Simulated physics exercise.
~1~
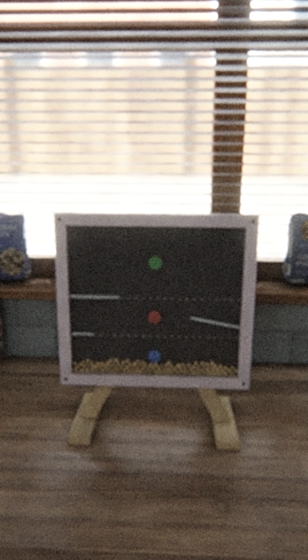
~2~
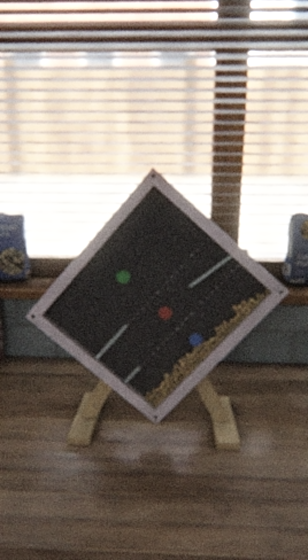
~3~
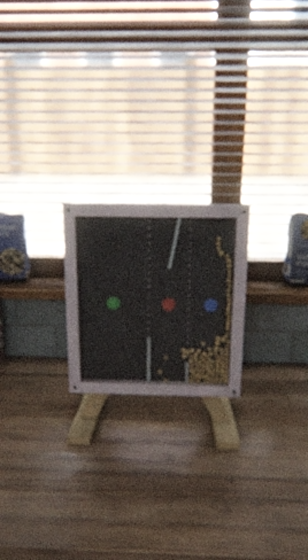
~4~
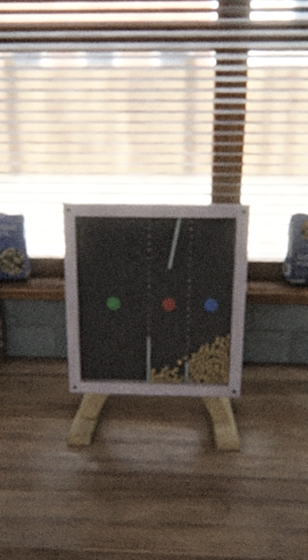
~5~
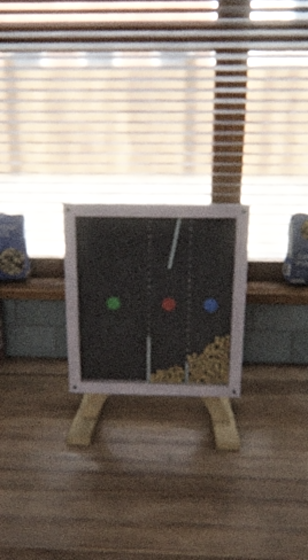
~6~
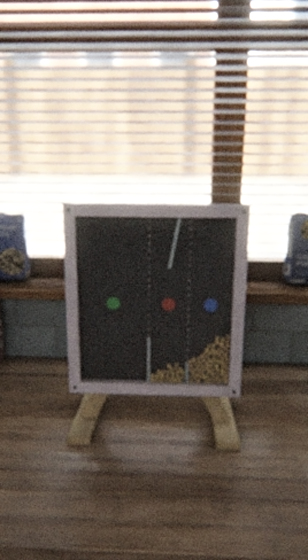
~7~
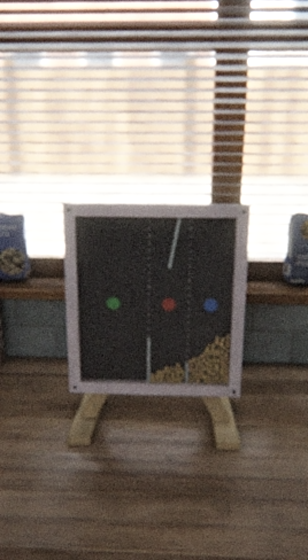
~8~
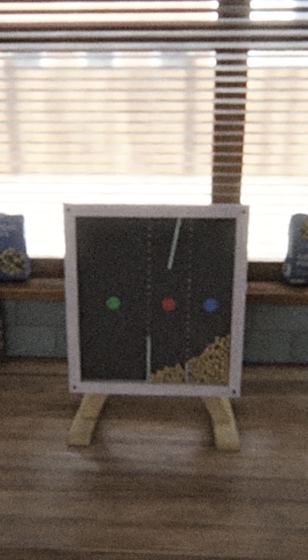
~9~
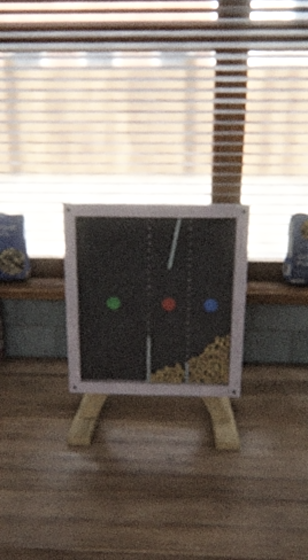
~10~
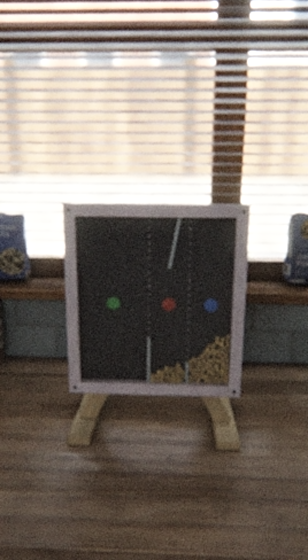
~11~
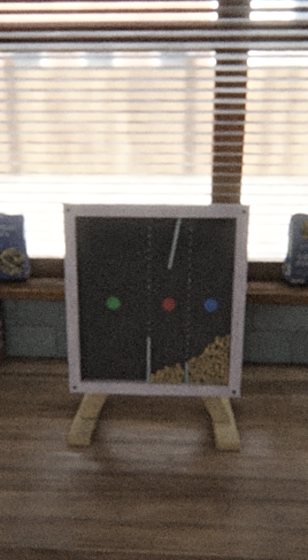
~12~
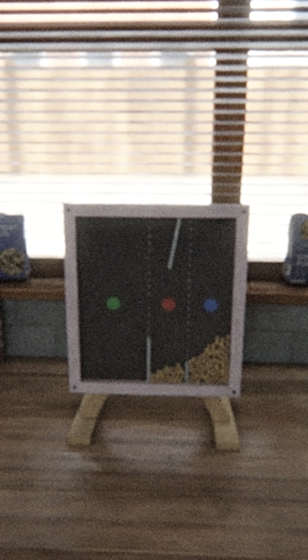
Framed dark panel on a wooden stand turning anticlockwise a quarter turn, pale beads sliding into a heap at lower right.
